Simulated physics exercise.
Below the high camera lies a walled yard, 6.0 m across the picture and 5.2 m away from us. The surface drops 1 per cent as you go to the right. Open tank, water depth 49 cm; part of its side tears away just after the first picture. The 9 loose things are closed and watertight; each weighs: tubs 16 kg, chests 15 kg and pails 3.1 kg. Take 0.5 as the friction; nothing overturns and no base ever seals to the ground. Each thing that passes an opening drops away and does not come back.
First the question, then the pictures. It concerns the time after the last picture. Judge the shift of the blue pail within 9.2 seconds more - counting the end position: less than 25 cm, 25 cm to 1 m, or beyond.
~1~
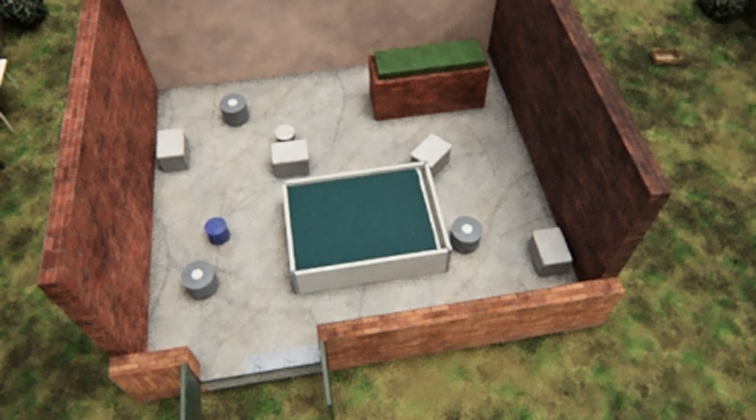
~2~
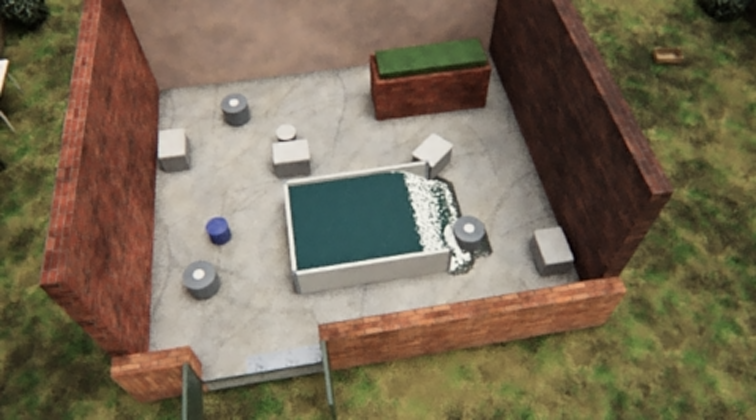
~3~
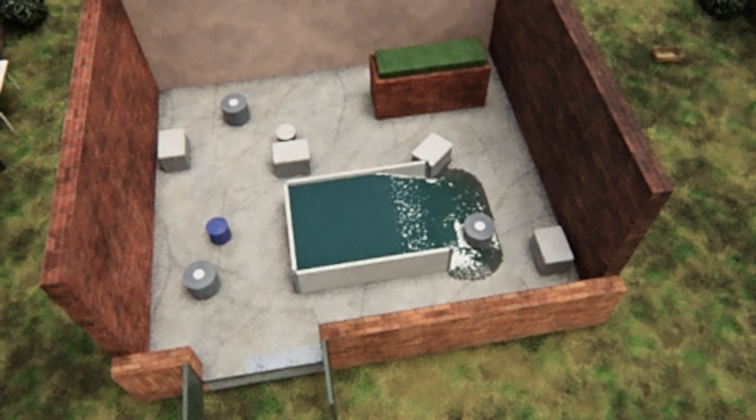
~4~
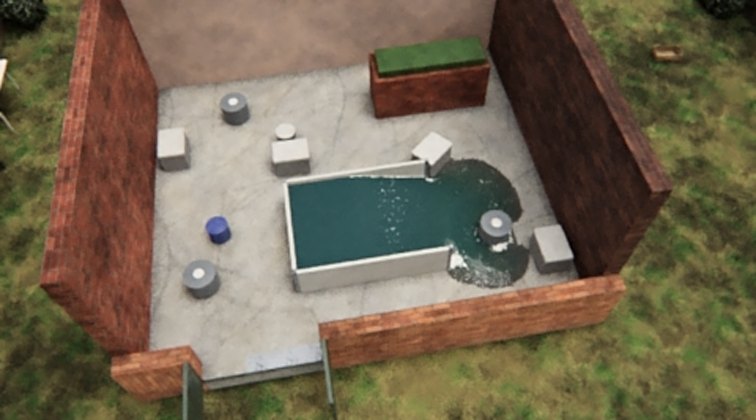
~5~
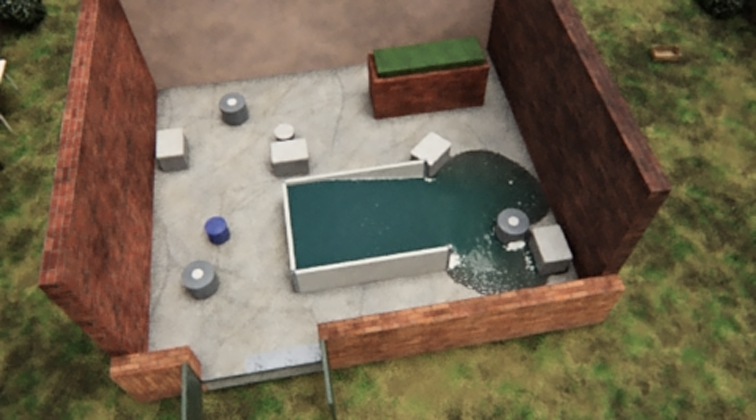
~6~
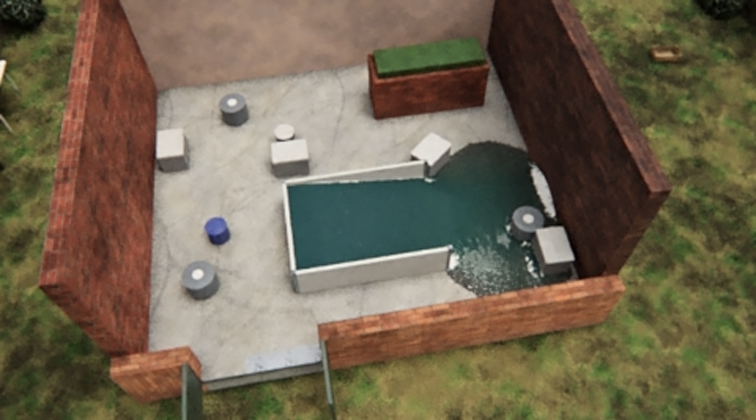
The blue pail goes a moderate distance.
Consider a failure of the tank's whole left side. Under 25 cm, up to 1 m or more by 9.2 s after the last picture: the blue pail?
I'd expect the blue pail to have ended up far off.
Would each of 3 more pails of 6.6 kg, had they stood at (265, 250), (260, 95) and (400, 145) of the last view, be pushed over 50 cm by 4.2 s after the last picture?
First within, then within, then within.
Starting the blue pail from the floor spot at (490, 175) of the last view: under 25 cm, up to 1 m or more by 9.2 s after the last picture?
By that time it is swept a long way.
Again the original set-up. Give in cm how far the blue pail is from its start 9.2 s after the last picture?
It's about 50 cm away.
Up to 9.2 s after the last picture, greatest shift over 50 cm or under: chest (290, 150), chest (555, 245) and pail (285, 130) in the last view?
Within the limit, then beyond the limit, then beyond the limit.
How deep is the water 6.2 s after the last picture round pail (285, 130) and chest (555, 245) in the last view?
Close to 4 and 5 centimetres.
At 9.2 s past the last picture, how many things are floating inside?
Just then, the number is 2.
Then, 1.2 s after the last picture the blue pail is near (215, 226), 0.0 m from its start, aground; 0 of 9 are out; 2 afloat.
Then, 3.8 s after the last picture the blue pail is near (215, 226), 0.0 m from its start, aground; 0 of 9 are out; 0 afloat.
Then, 6.2 s after the last picture the blue pail is near (215, 226), 0.0 m from its start, aground; 0 of 9 are out; 1 afloat.
Then, 9.2 s after the last picture the blue pail is near (219, 253), 0.5 m from its start, afloat; 0 of 9 are out; 2 afloat.
